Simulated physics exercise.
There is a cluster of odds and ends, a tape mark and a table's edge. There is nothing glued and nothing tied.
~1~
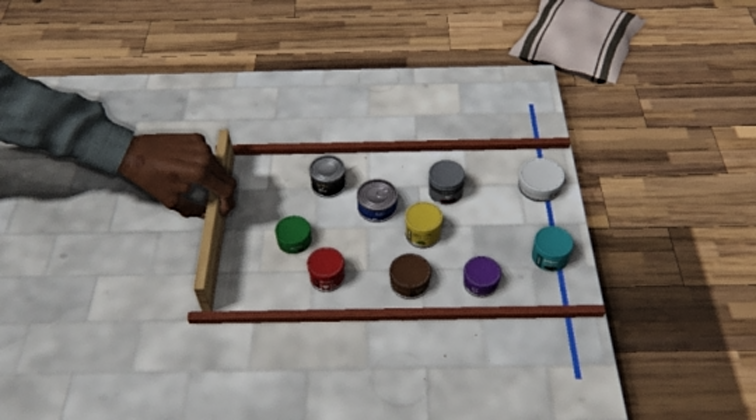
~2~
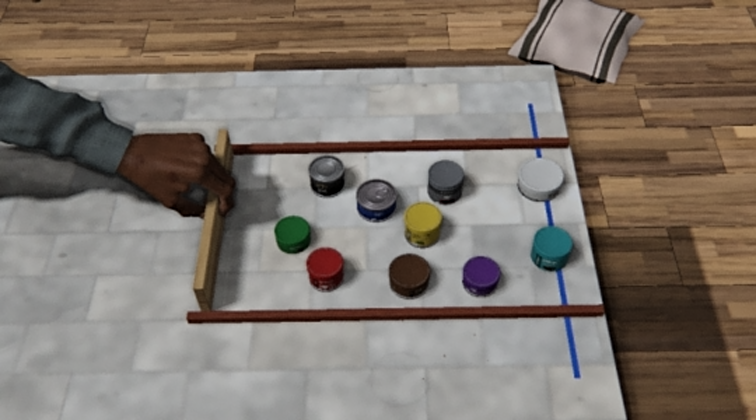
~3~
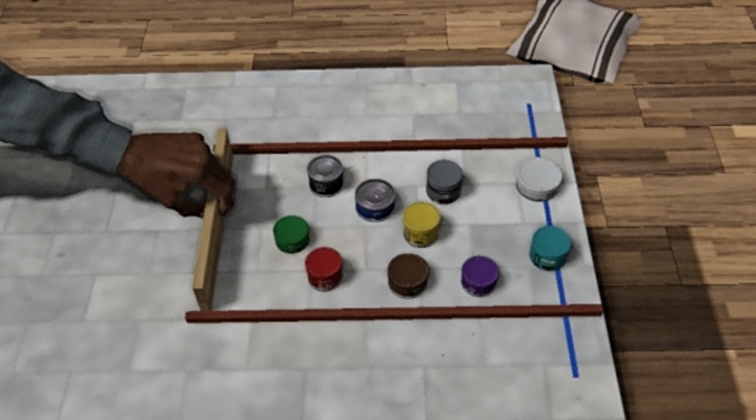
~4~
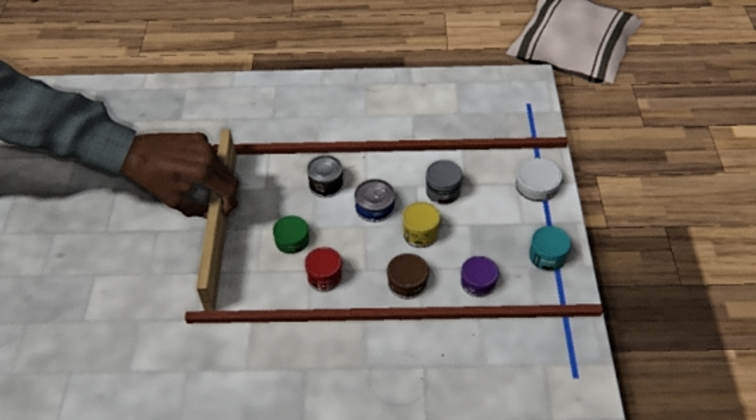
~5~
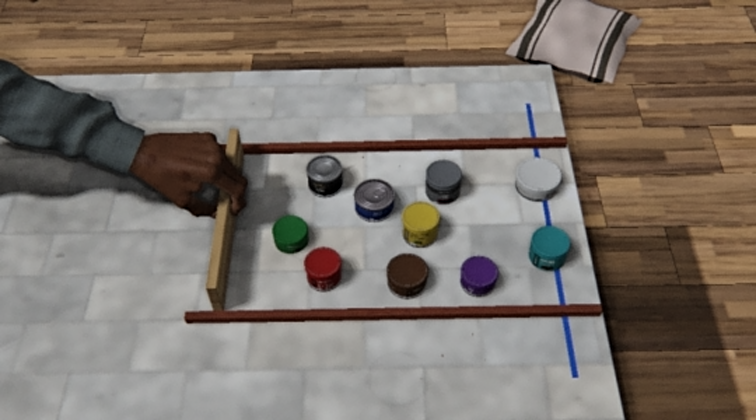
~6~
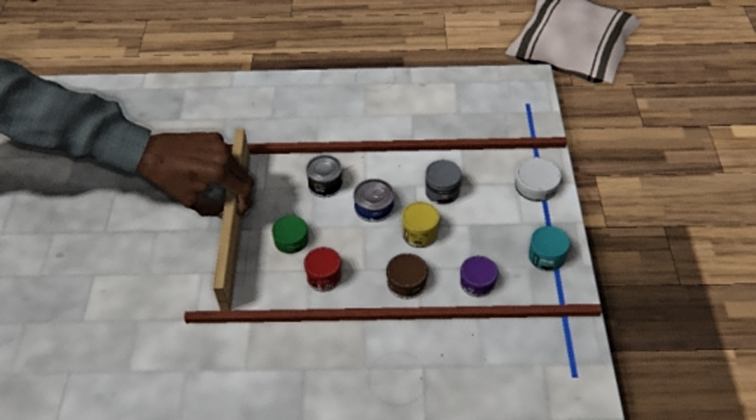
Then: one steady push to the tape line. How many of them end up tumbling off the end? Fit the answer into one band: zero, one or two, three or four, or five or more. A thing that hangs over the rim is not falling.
I would say five or more.
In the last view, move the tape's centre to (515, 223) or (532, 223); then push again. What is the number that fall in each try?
Taking the two tries in order, the numbers are 2 and 2.
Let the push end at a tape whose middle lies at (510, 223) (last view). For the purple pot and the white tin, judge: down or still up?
Purple pot down, white tin down.
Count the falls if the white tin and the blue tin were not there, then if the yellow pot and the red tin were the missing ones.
That makes 5 fallen, then 4 fallen in the other try.
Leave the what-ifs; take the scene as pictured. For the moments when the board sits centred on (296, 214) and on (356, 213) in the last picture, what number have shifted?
First 1, then 5.
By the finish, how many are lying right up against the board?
It's 4.
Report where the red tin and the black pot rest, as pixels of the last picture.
Roughly at (575, 260) and at (558, 166), in that order.
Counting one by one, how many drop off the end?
Taken together, the number is 6.
Early on, none off yet; white tin at rest near (537, 180); turquoise tub at rest near (549, 249); purple pot at rest near (478, 276).
A while later, none off yet; white tin at rest near (537, 180); turquoise tub at rest near (549, 249); purple pot travelled well along near (543, 283).
Finally, the number that fall off is five or more; lost, brown tin, yellow pot, grey tub, purple pot, turquoise tub and white tin.
